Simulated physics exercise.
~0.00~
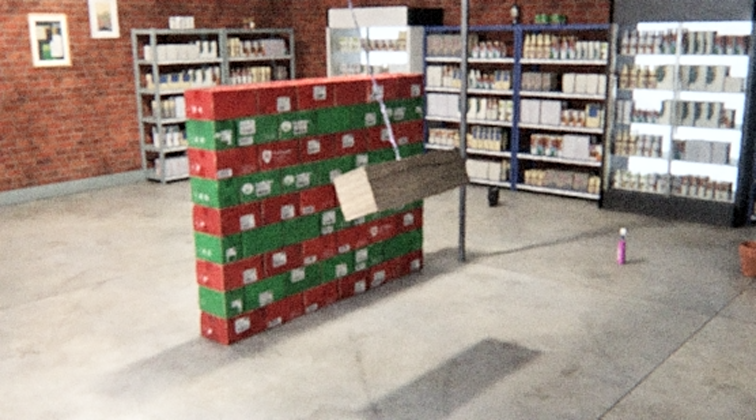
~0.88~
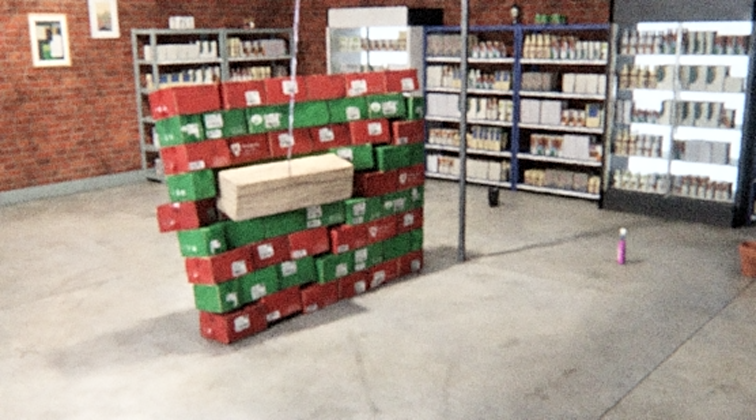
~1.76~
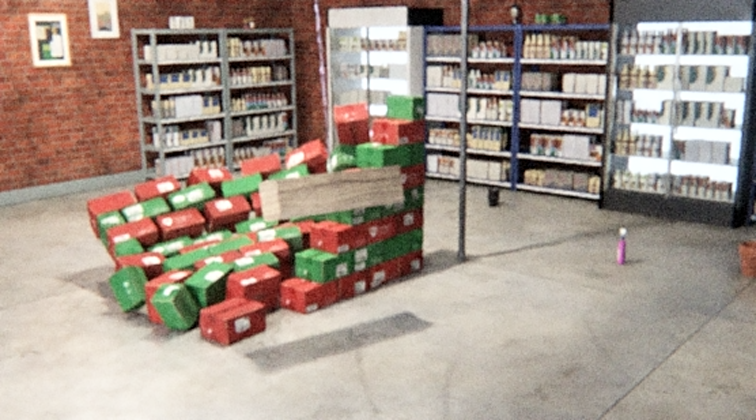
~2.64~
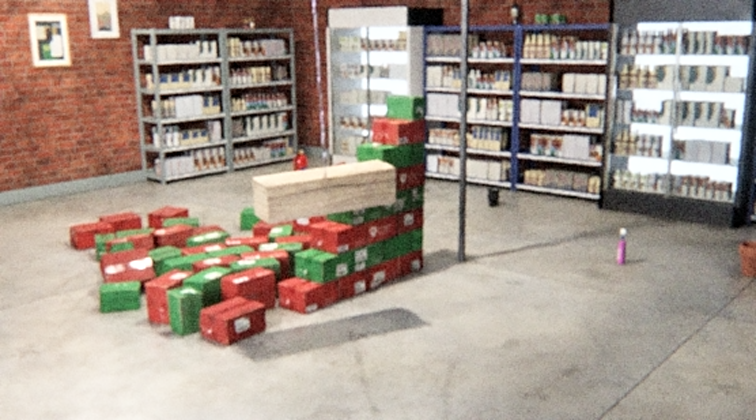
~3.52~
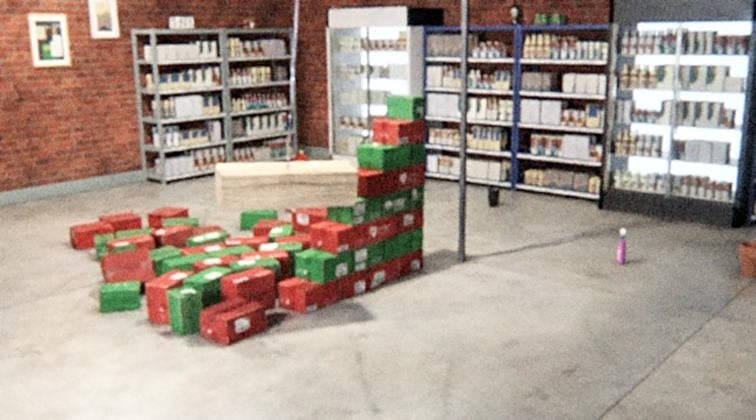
At the start, a wall of red and green parcels stands intact in a shop with stocked shelves along the walls, while a short timber hangs beside it on a line. The timber swings left into the wall, pushing parcels out of line and opening gaps between them. The left and middle parts then collapse, parcels tumbling down to the left and onto the floor. The timber keeps swinging and turning above the wreckage as the last parcels settle. It ends with a stepped stack still standing at the right and a heap of scattered parcels beside it.
